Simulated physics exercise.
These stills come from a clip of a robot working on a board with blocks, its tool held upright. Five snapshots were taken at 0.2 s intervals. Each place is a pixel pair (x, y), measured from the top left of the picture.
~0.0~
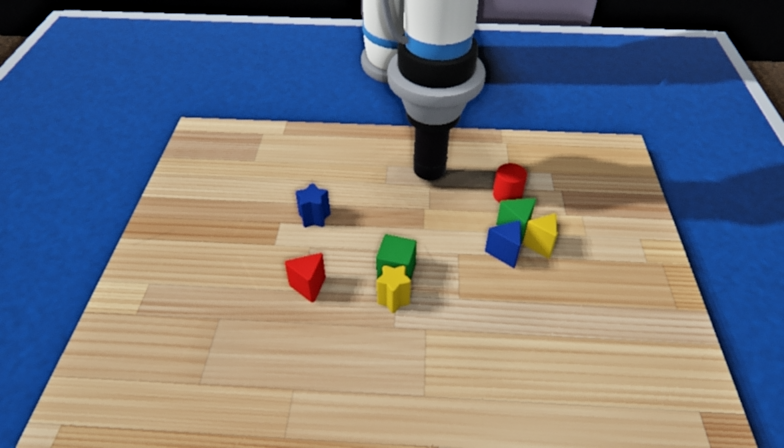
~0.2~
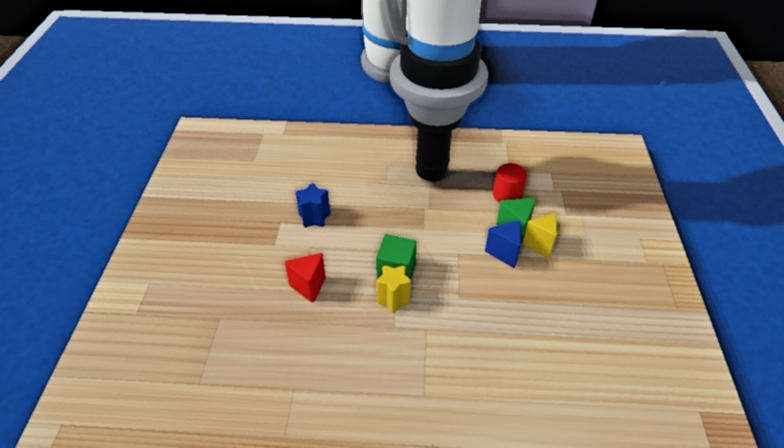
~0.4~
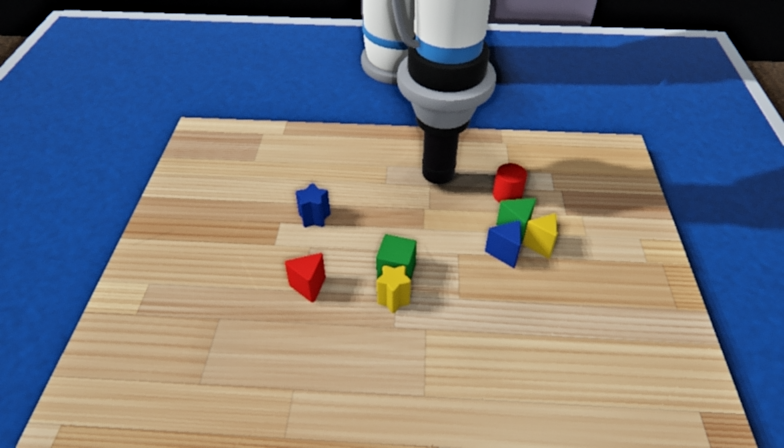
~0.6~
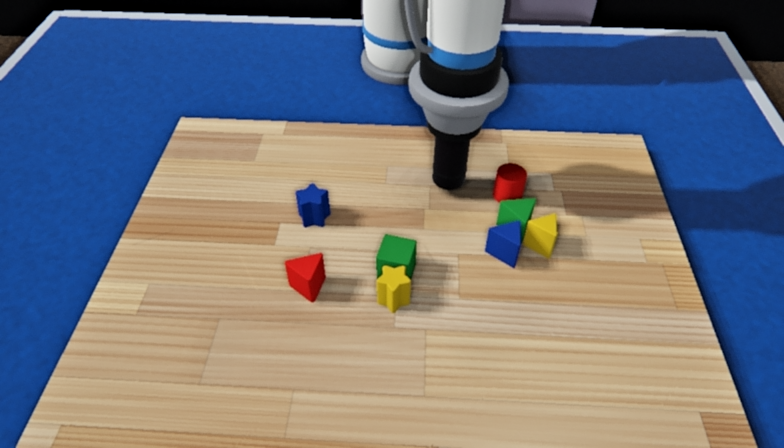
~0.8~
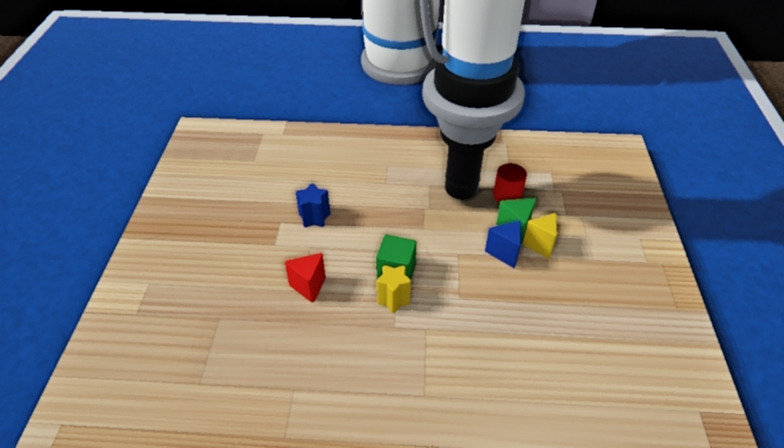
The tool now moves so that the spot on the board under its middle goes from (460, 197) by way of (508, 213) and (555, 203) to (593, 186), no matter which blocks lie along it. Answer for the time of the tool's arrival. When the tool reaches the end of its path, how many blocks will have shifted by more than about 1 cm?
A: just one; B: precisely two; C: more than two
Correct choice: A.
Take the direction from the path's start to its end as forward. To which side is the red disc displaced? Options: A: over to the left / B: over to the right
A.
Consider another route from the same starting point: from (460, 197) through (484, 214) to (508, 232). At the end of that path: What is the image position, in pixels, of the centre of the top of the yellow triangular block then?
Close to (568, 230).
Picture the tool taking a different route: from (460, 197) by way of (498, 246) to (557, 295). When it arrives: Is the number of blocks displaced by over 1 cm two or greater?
I'd say no.
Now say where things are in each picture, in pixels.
In the first frame, lower end of the tool (430, 171), tops of blocks, red disc (512, 172), green triangular block (521, 207), yellow triangular block (547, 223).
In the second frame, tool (432, 172), blocks as before.
In the third frame, tool (438, 174), blocks as before.
In the fourth frame, tool (449, 180), blocks as before.
In the fifth frame, tool (461, 189), red disc (512, 172), green triangular block (521, 207), yellow triangular block (547, 223).
On the path given first. One third of the way, tool (510, 205); red disc (526, 170); green triangular block (525, 210).
Two thirds of the way, tool (558, 195); red disc (543, 160); green triangular block (525, 210).
At the end, tool (596, 178); red disc (543, 160); green triangular block (525, 210); yellow triangular block not moved.
